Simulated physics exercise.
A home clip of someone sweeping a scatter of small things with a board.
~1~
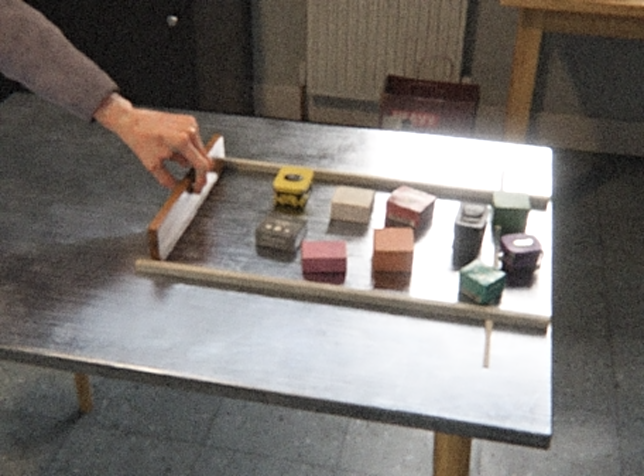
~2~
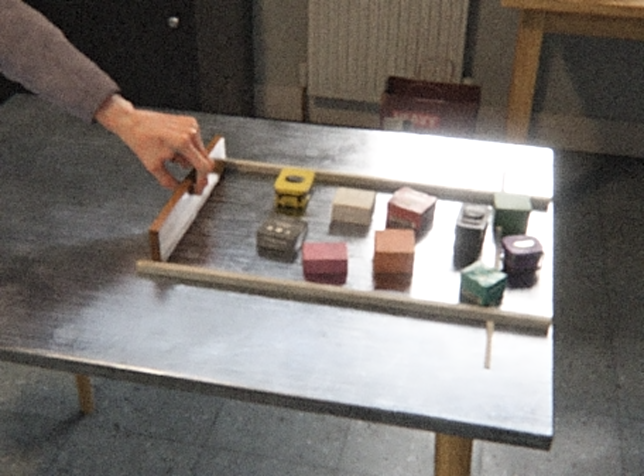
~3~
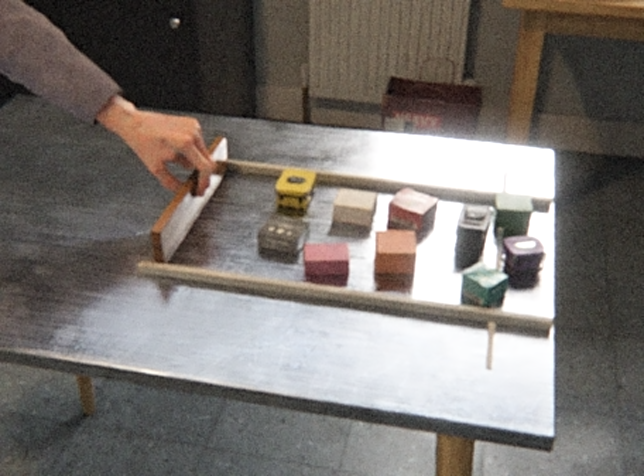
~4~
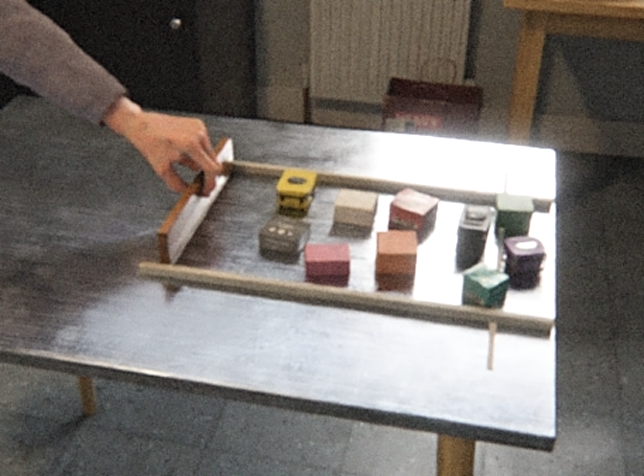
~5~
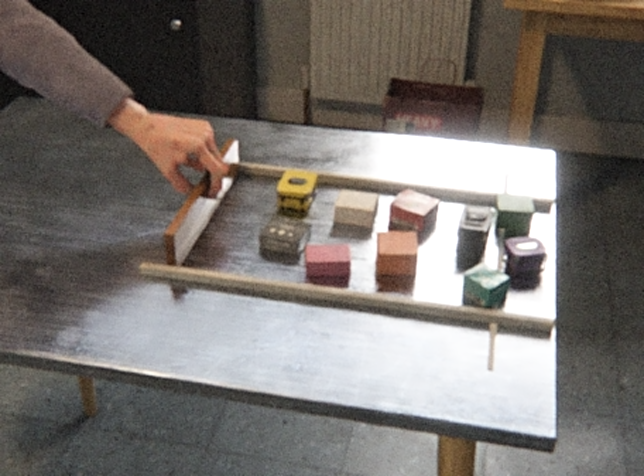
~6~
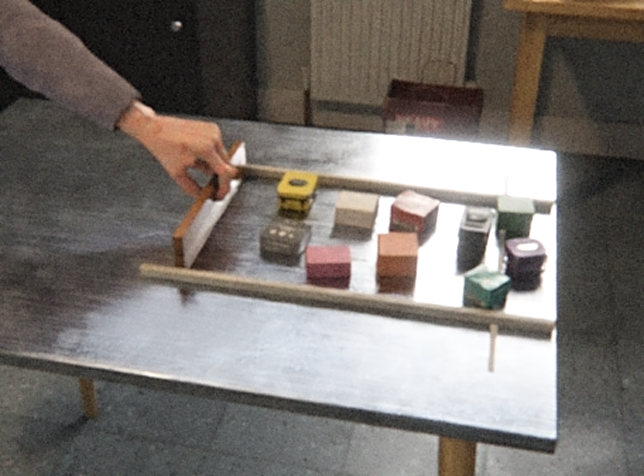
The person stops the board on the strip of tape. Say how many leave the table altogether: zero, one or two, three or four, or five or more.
Outcome: The number that fall off is five or more.
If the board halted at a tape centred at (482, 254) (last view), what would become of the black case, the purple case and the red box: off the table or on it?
The black case is kept, the purple case drops off, the red box falls.
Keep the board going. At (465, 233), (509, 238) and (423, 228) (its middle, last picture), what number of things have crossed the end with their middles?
In that order 3, 7 and 1.
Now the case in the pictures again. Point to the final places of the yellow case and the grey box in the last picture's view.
First (521, 219), then (521, 262).
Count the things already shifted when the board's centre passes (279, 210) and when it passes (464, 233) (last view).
The counts are 2 and 10.
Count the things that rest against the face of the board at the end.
3 of them.
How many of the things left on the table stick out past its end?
Overhanging: 0.
Soon after, none off yet; purple case at rest near (525, 257); green block at rest near (514, 213); turquoise box at rest near (486, 286).
Then, one off so far; purple case moved about its own width near (555, 265); green block falling near (575, 352); turquoise box moved about its own width near (513, 297).
At rest, the number that fall off is five or more; fallen, white block, orange block, red box, black case, turquoise box, green block and purple case.
